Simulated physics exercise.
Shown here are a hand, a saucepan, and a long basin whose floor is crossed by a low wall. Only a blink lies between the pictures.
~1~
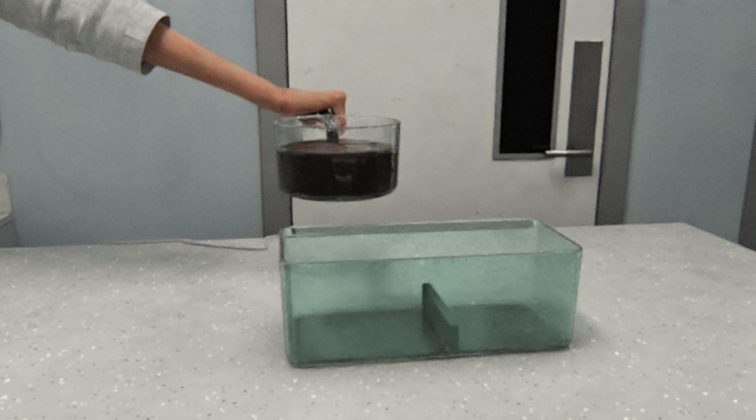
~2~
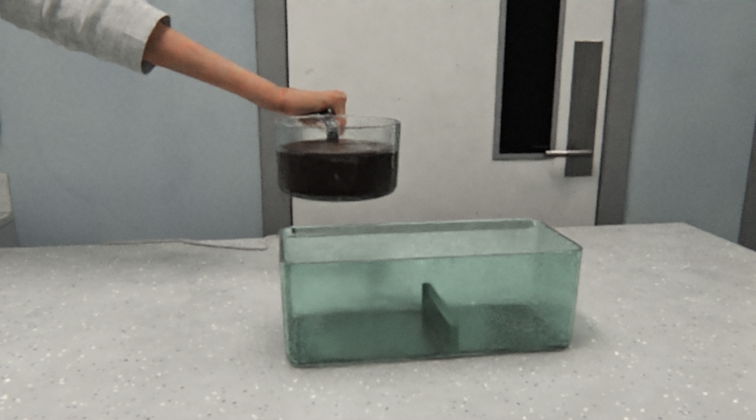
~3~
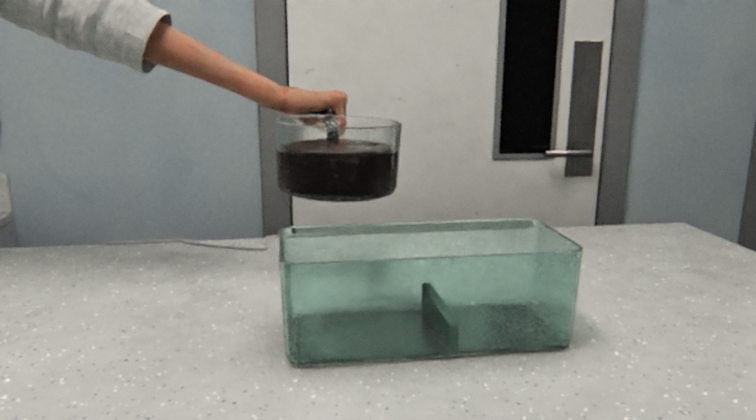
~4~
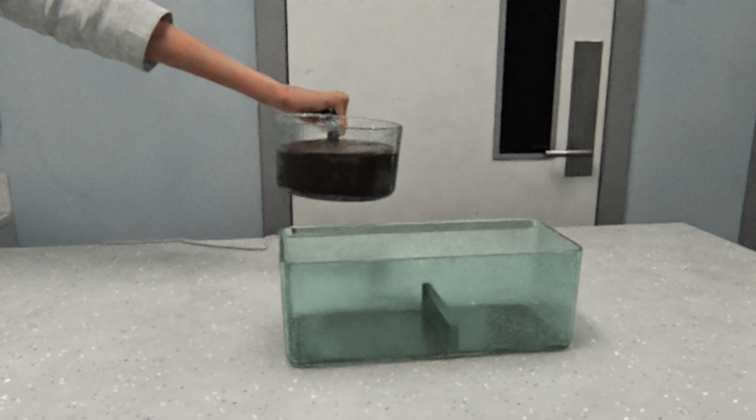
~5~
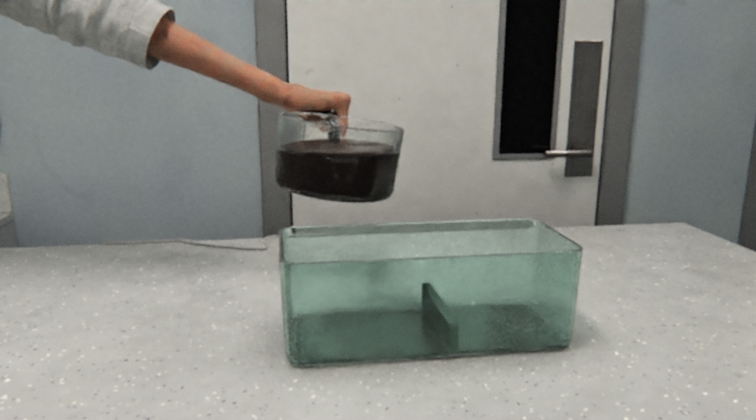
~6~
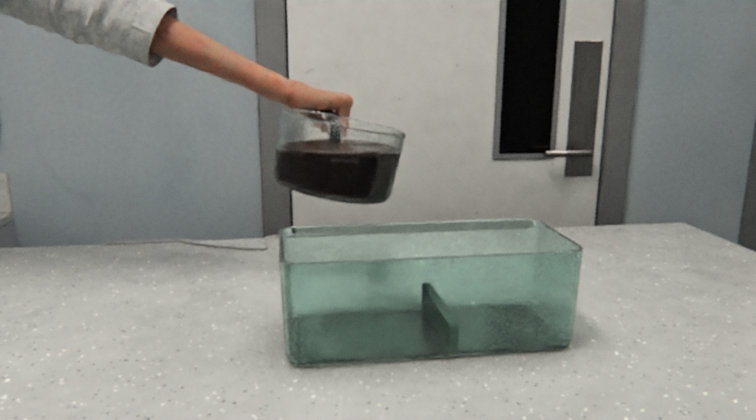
On a speckled counter, a hand held a round glass bowl of dark liquid above a long greenish basin with a low wall inside, keeping it level at first, then tilting it slightly to the right.
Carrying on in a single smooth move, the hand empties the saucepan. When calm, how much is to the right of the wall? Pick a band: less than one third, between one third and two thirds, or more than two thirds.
It is between one third and two thirds.
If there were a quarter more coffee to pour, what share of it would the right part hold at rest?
About 60 percent.
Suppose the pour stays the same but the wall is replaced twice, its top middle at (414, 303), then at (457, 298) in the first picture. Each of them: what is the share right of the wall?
Try 1: Some 75 %; try 2: 20 %.
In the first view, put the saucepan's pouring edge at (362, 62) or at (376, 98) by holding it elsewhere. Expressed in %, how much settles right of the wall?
Estimate, first then second: 20 per cent and 30 per cent.
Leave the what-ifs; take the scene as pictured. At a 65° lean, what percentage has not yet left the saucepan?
Roughly 70 percent remains at that point.
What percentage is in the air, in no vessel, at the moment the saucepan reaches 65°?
Close to 20 in a hundred.
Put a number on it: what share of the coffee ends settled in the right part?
That works out to roughly 50 percent.
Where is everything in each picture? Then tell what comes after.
In the first picture, tilt 0°; pouring edge (398, 122); surface from (279, 147) to (395, 146); the long basin's rim runs from (280, 246) to (559, 235); the wall's top is at (439, 303).
In the second picture, tilt 0°; pouring edge (398, 123); surface from (279, 147) to (394, 146).
In the third picture, tilt 2°; pouring edge (399, 124); surface from (279, 147) to (395, 146).
In the fourth picture, tilt 4°; pouring edge (400, 127); surface from (279, 147) to (395, 146).
In the fifth picture, tilt 7°; pouring edge (401, 130); surface from (279, 147) to (396, 146).
In the sixth picture, tilt 11°; pouring edge (403, 134); surface from (279, 148) to (397, 146).
A moment on, the saucepan is tipped part way and 71 per cent is still to pour, 3 is left of the wall and 4 right of it.
Next, the saucepan is tipped right over and 14 per cent is still to pour, 29 is left of the wall and 49 right of it.
Then the saucepan is tipped right over and 0 per cent is still to pour, 50 is left of the wall and 49 right of it.
Later the saucepan is tipped right over and 0 per cent is still to pour, 50 is left of the wall and 49 right of it.
At rest 50 per cent lies left of the wall, 50 right of it and 0 outside.
